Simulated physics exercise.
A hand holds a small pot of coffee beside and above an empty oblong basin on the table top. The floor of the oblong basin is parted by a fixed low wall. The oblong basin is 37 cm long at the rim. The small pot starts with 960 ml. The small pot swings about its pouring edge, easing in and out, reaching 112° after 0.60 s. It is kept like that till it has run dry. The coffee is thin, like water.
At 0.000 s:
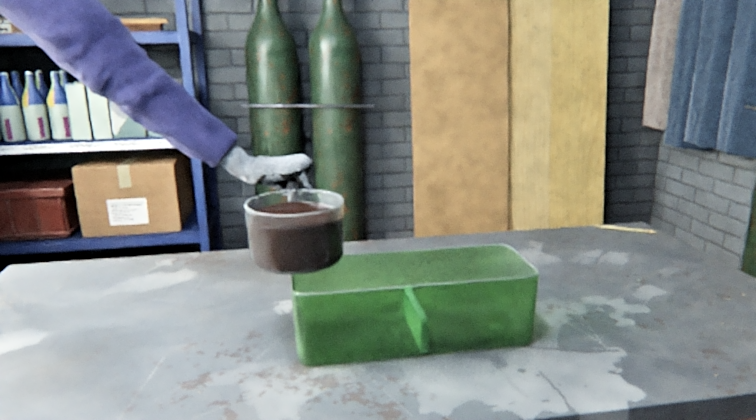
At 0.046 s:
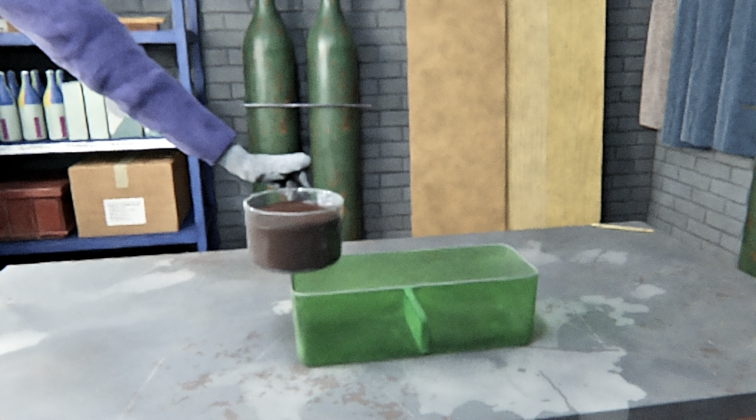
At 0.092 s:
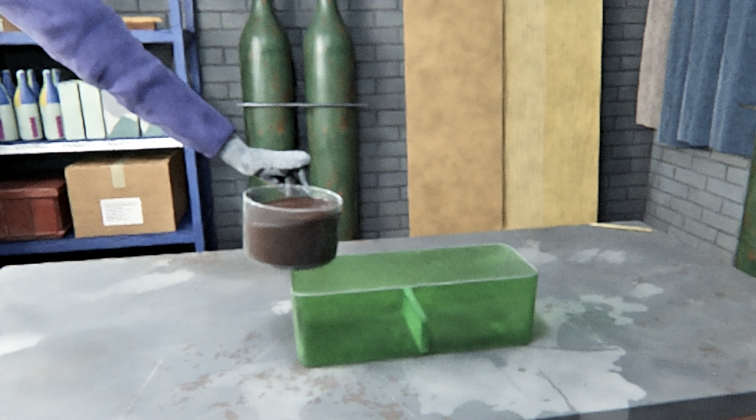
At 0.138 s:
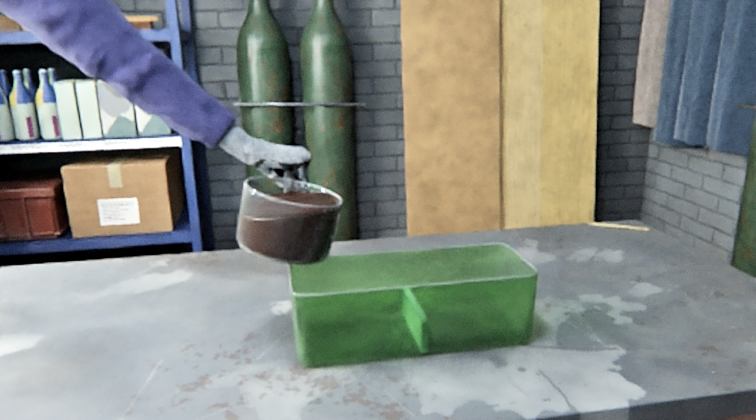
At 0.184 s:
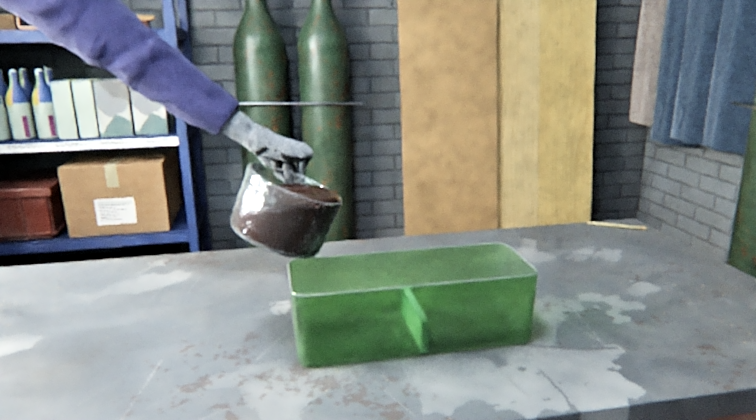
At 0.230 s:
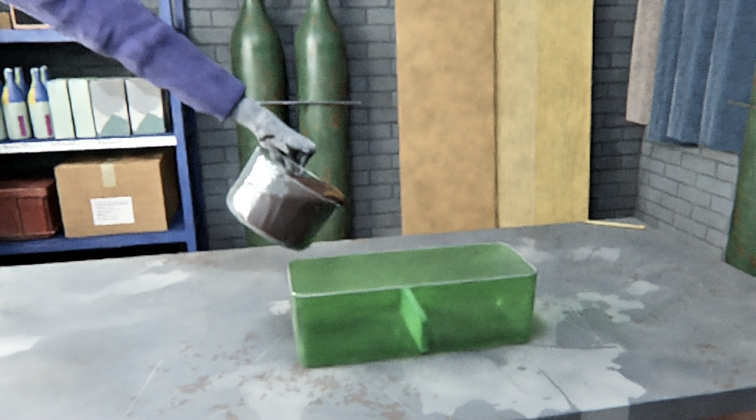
In a workshop, a gloved hand holds a small clear pot of dark brown liquid above an empty green oblong basin on a grey tabletop, then gradually tilts the pot to the right, toward the basin.
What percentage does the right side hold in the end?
About 55 per cent.
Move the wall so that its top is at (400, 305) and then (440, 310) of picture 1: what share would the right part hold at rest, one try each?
In turn about 75 and 20 per cent.
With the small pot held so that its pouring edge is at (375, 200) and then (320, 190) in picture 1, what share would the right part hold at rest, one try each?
In turn about 70 and 30 per cent.
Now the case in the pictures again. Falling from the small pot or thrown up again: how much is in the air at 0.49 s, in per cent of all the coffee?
Some 46 per cent.
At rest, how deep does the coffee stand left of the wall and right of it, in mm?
Some 16 mm on the left and 24 mm on the right.
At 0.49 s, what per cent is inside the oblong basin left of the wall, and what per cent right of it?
Left about 8, right about 0.
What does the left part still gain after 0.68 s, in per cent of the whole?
Some 24 per cent.
By 0.49 s the tilt is 103° and 46 per cent is still to pour, 8 is left of the wall and 0 right of it.
By 0.68 s the tilt is 112° and 3 per cent is still to pour, 15 is left of the wall and 67 right of it.
By 0.88 s the tilt is 112° and 0 per cent is still to pour, 24 is left of the wall and 47 right of it.
By 1.10 s the tilt is 112° and 0 per cent is still to pour, 37 is left of the wall and 57 right of it.
At rest 39 per cent lies left of the wall, 55 right of it and 5 outside.
